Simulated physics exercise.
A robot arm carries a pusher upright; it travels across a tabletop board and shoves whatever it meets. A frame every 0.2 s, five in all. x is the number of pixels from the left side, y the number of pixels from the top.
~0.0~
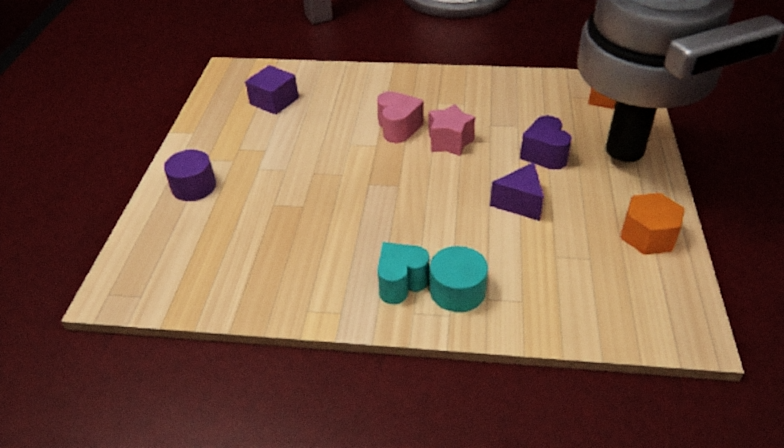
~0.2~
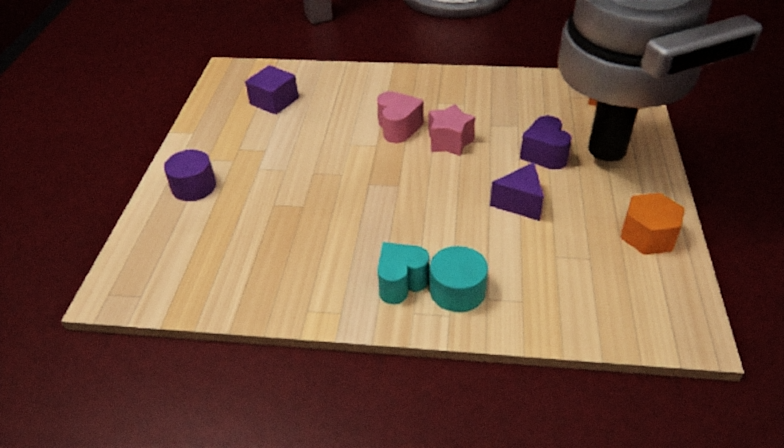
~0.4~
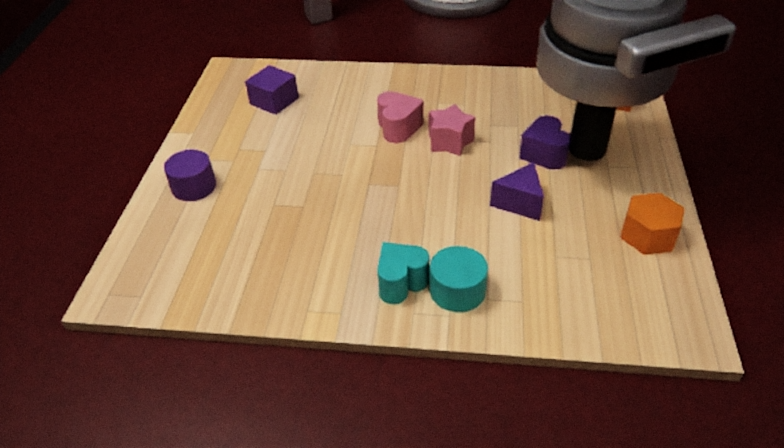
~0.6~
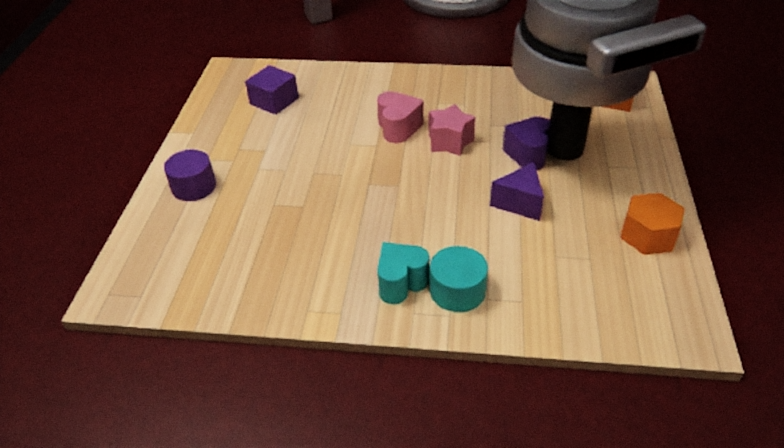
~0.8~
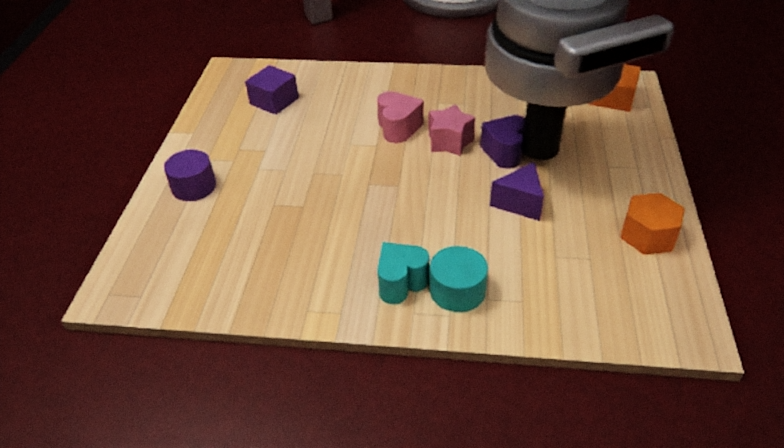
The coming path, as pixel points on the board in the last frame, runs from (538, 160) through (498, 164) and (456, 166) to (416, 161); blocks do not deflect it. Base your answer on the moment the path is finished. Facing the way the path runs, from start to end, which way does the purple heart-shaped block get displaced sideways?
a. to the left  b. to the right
It's b.
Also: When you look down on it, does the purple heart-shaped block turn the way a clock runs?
Yes, it checks out.
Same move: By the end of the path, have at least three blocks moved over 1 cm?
Going by the path, yes.
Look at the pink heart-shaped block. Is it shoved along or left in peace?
That block gets shifted.
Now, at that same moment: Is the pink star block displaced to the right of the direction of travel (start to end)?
The answer is yes.
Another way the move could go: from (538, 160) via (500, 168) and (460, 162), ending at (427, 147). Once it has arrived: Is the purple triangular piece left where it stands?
It seems so.
The first path, step by step. One third of the way, pusher (497, 153); pink star block (437, 113), turned 20° anticlockwise; purple heart-shaped block (474, 124), turned 25° clockwise.
Two thirds of the way, pusher (456, 155); pink heart-shaped block (383, 98); pink star block (422, 106), turned 25° anticlockwise; purple heart-shaped block (459, 121), turned 75° clockwise.
At the end, pusher (416, 150); pink heart-shaped block (383, 98); pink star block (422, 105), turned 30° anticlockwise; purple heart-shaped block (458, 120), turned 85° clockwise; purple triangular piece still.
